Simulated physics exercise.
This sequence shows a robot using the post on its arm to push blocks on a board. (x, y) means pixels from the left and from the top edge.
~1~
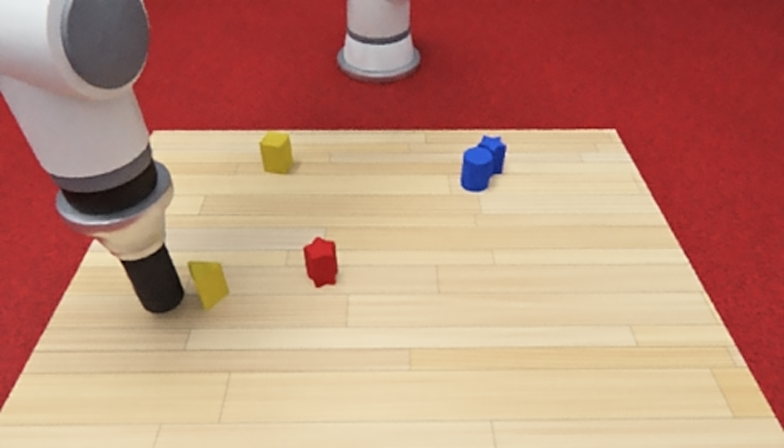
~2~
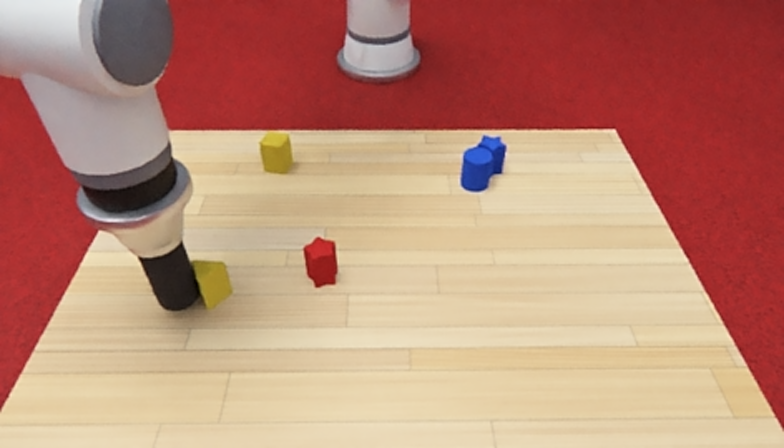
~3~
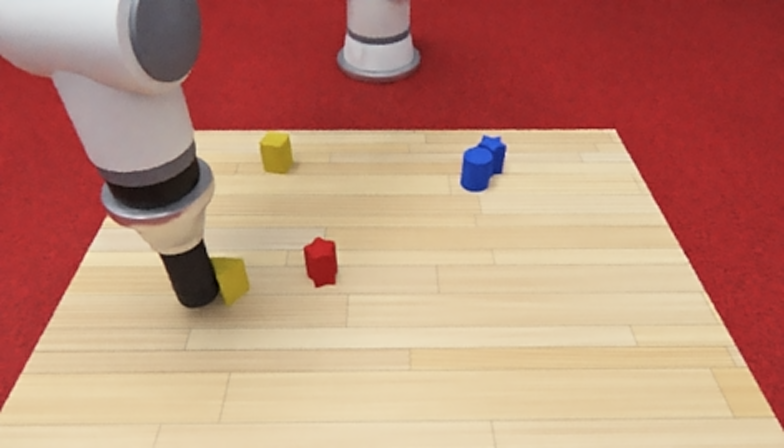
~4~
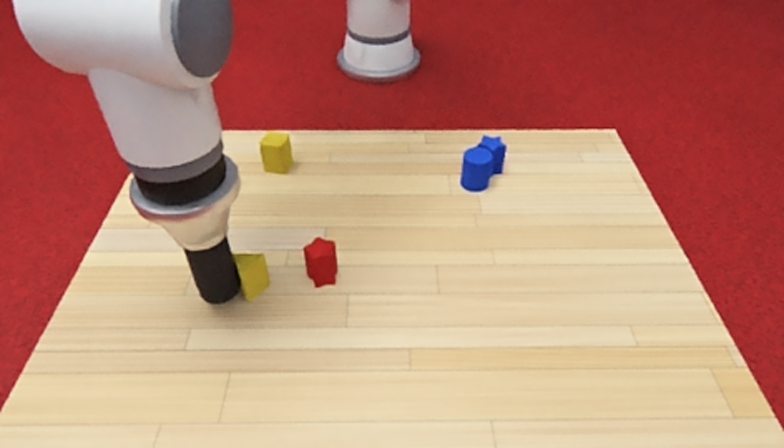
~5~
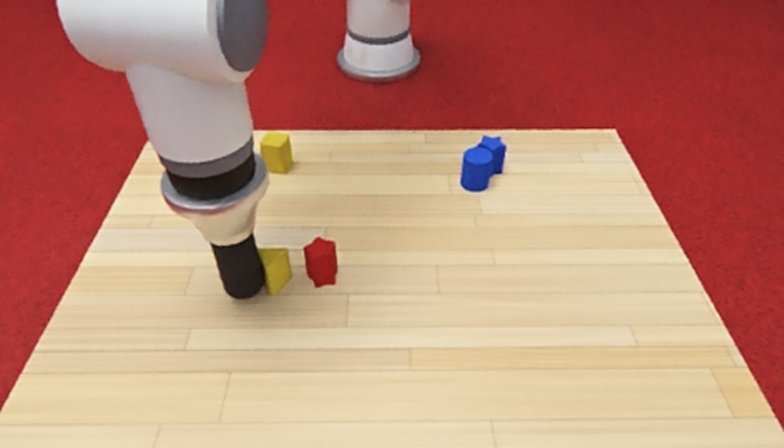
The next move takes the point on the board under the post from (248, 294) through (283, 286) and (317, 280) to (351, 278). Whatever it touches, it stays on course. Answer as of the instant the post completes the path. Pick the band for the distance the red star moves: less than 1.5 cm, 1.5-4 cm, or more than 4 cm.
The best fit is over 4 cm.
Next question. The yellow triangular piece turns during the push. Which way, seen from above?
Looking from above, the answer is counterclockwise.
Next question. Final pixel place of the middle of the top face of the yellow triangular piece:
The spot you're after is about (324, 229) in the image.
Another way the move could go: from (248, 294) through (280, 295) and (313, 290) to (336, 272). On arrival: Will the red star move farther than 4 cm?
It seems so.
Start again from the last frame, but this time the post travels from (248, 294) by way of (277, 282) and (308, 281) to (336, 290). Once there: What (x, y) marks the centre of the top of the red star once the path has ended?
My best guess is (366, 249).
The first path, step by step. One third of the way, post at (281, 276); yellow triangular piece at (302, 241); red star at (325, 248).
Two thirds of the way, post at (317, 270); yellow triangular piece at (323, 229), turned 55° anticlockwise; red star at (347, 245), turned 20° clockwise.
At the end, post at (351, 269); yellow triangular piece at (324, 229), turned 60° anticlockwise; red star at (380, 240).
